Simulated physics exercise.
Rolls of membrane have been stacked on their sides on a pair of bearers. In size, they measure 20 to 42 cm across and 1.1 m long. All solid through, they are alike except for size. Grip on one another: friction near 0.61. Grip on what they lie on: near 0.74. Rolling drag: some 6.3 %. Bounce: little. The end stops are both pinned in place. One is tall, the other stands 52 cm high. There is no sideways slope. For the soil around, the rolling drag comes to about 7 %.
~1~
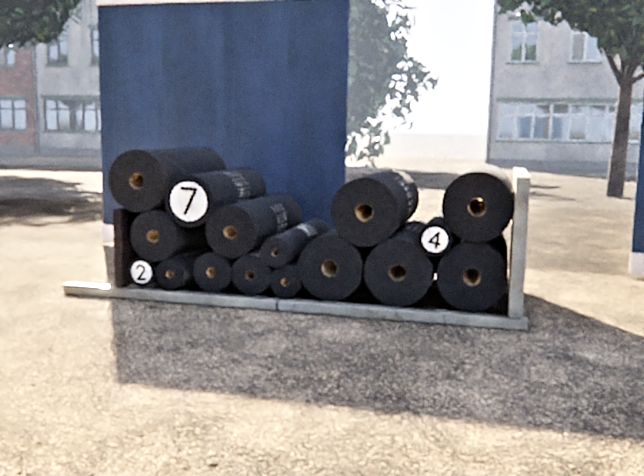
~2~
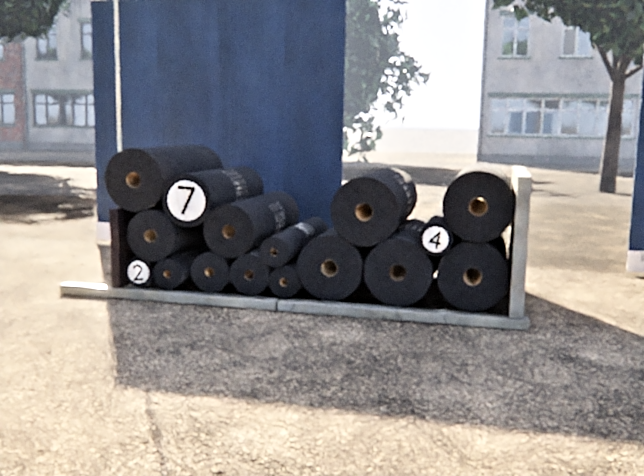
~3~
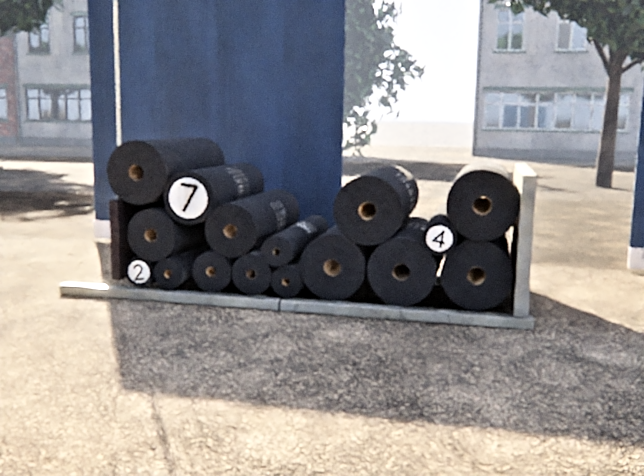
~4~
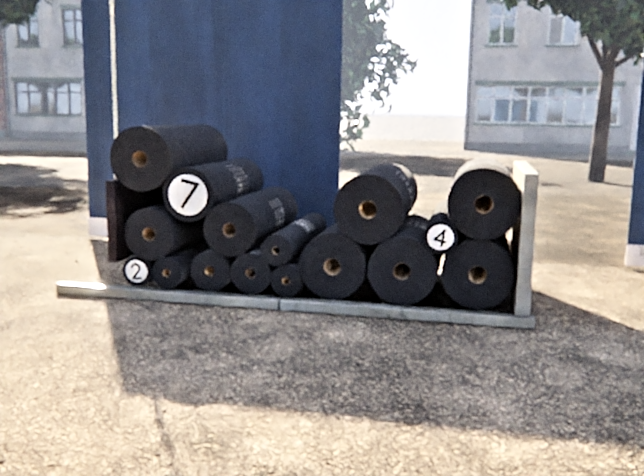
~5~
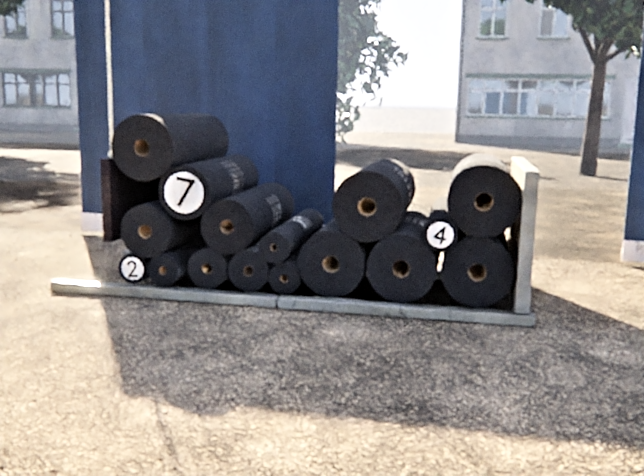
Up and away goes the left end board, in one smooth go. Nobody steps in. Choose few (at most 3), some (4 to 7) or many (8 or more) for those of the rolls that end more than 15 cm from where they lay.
Some; the count comes to 5.
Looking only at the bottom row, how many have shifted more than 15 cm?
The tally is 2.
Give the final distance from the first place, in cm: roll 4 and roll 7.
Roll 4 = 0 cm, roll 7 = 45 cm.
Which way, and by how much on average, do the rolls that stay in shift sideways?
Leftwards, by about 5 cm.
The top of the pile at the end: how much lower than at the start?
Something like 10 cm, I'd say.
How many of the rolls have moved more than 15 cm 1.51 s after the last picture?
Count then: 5.
Then, 1.19 s past the final picture, 5 now displaced over 15 cm; no. 2 37 cm left.
Then, 1.51 s past the final picture, 5 now displaced over 15 cm; no. 2 52 cm left.
Then, 1.98 s past the final picture, 5 now displaced over 15 cm; 1 off the left end of the bearers; no. 2 72 cm left and 7 cm down.
Then, 2.73 s past the final picture, 5 now displaced over 15 cm; 2 off the left end of the bearers; no. 2 92 cm left and 7 cm down.
At rest 3.5 s after the last picture, 5 moved over 15 cm; 2 off the left end of the bearers; no. 2 1.0 m left and 7 cm down; top of the pile 91 cm high, from 99 cm.
